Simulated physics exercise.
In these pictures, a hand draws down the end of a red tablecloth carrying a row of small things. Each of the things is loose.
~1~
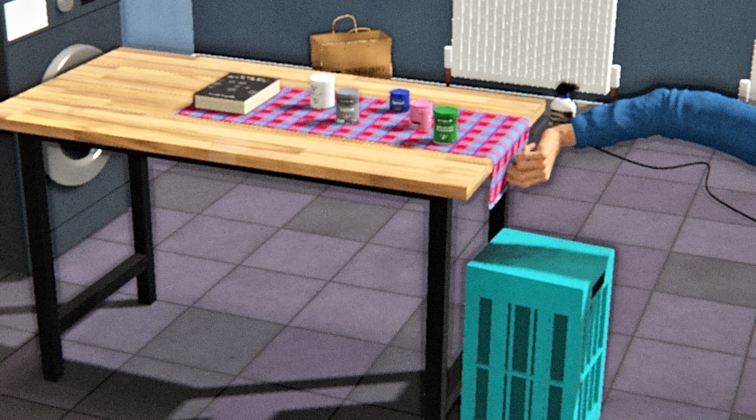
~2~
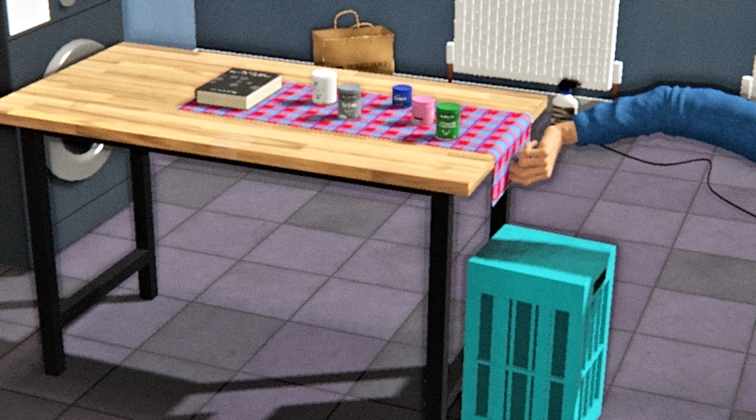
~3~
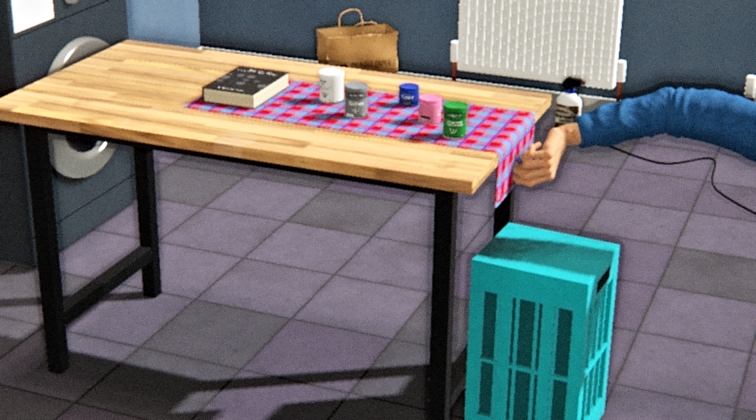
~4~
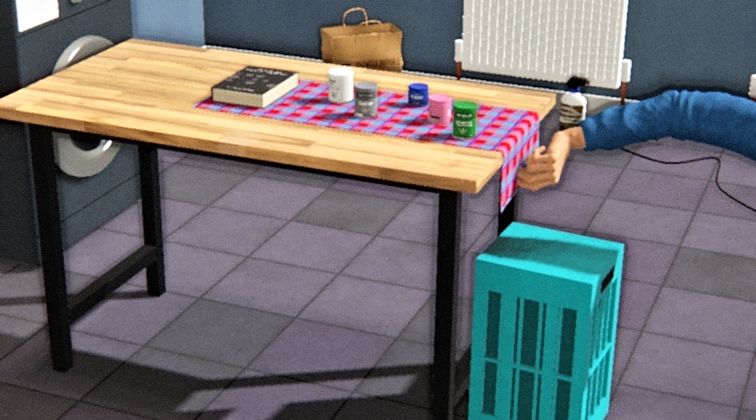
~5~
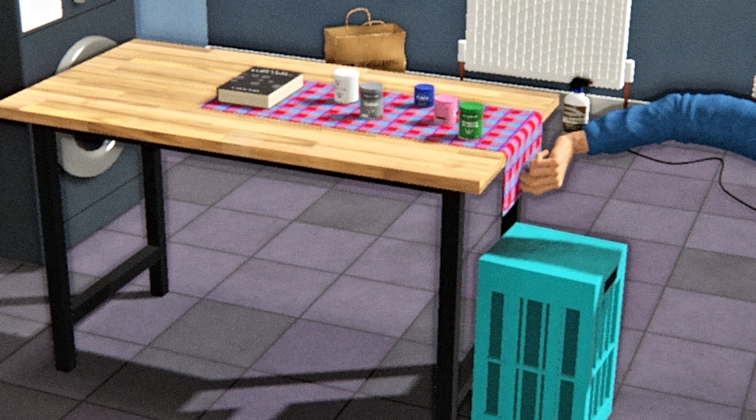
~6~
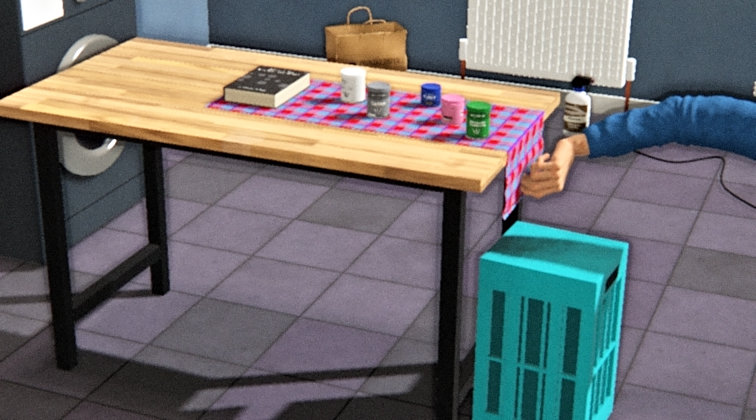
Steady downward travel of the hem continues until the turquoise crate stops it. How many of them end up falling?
One.
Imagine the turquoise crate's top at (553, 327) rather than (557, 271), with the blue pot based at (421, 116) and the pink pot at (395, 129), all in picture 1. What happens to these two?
As for the blue pot, it leaves the top; as for the pink pot, it leaves the top.
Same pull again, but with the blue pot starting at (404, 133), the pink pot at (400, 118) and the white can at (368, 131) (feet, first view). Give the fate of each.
Watch the blue pot hang on, the pink pot hang on and the white can hang on.
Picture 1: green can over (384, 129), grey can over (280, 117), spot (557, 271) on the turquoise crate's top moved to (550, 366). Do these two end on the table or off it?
Green can: Lost; grey can: Safe.
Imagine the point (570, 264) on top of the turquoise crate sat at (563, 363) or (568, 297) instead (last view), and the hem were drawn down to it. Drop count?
Counts: 4 / 2.
A little later, hem near (522, 230); all still up.
Next, hem on the crate; green can gone.
When it is over, hem on the crate; green can gone. The count of fallen things is one.
